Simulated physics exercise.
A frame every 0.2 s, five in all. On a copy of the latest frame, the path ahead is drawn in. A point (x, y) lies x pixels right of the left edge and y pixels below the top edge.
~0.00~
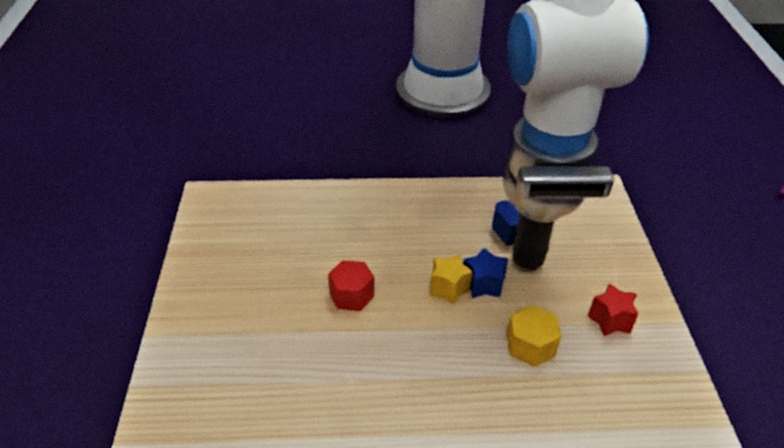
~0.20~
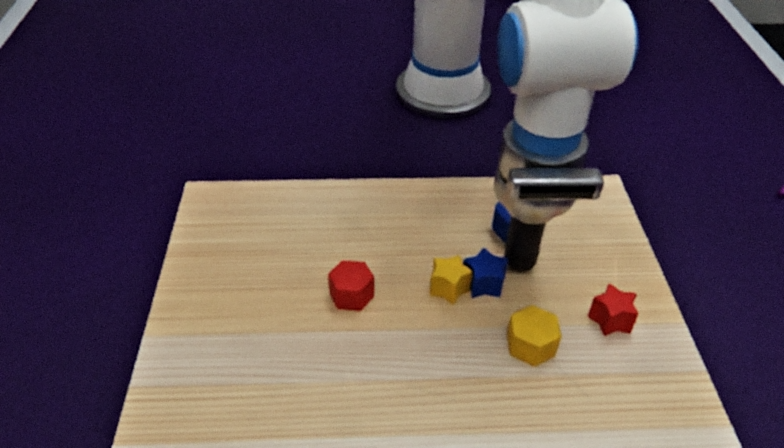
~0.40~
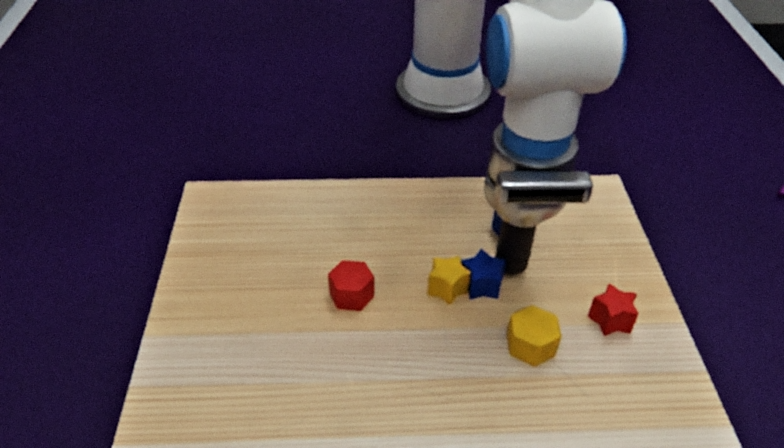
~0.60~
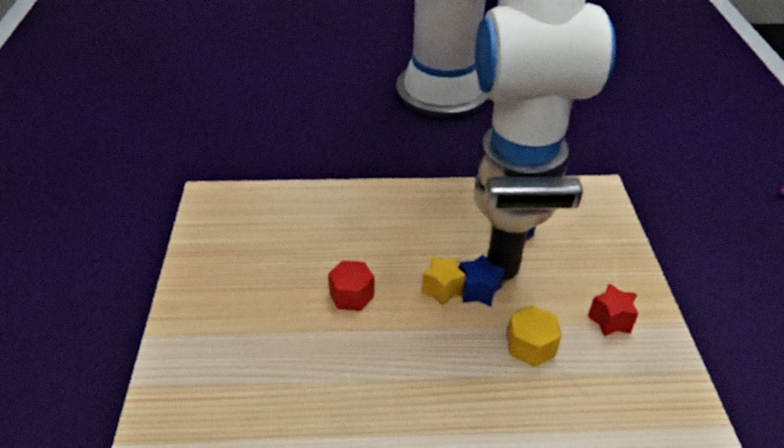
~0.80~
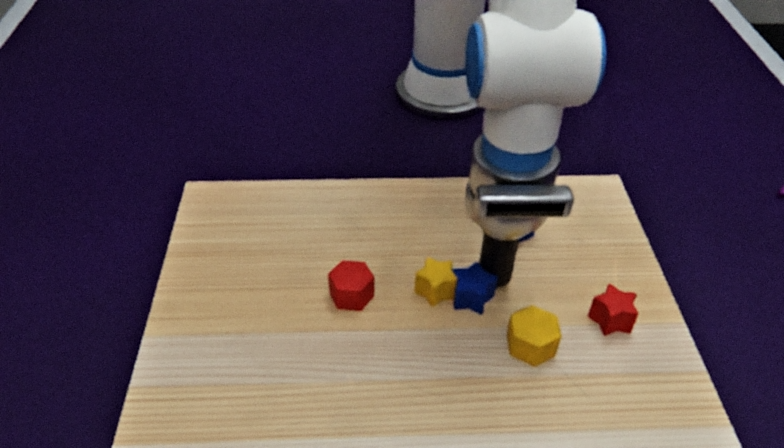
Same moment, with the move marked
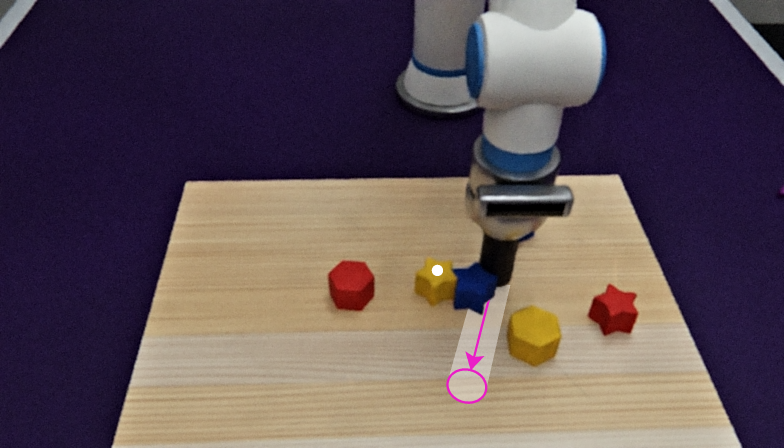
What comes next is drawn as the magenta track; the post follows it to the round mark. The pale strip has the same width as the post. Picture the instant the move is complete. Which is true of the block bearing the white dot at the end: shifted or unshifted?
In the end it has been moved.
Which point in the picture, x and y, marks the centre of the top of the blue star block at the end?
Somewhere near (448, 303).
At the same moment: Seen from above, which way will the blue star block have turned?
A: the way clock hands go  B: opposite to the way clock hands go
I choose A.
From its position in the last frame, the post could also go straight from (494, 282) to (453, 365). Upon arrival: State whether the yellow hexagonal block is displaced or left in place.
Left where it is.
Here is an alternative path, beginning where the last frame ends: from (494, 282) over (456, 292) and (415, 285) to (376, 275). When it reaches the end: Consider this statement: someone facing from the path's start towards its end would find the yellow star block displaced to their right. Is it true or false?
The statement is false.
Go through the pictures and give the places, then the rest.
In the first picture, post's lower end (528, 258); yellow star block (451, 268); blue star block (487, 263); yellow hexagonal block (536, 325).
In the second picture, post (520, 260); blocks still.
In the third picture, post (511, 263); blue star block (485, 265).
In the fourth picture, post (502, 268); yellow star block (445, 269); blue star block (481, 270).
In the fifth picture, post (495, 276); yellow star block (437, 270); blue star block (474, 278); yellow hexagonal block (536, 325).
Drawn move, from (494, 282) to (467, 386); the dot is on the yellow star block.
The first path, step by step. One third of the way, post (486, 308); yellow star block (428, 274), turned 35° clockwise; blue star block (454, 297), turned 35° clockwise.
Two thirds of the way, post (477, 343); yellow star block (428, 275), turned 35° clockwise; blue star block (448, 303), turned 70° clockwise.
At the end, post (468, 380); yellow star block (428, 275), turned 35° clockwise; blue star block (448, 303), turned 70° clockwise; yellow hexagonal block still.
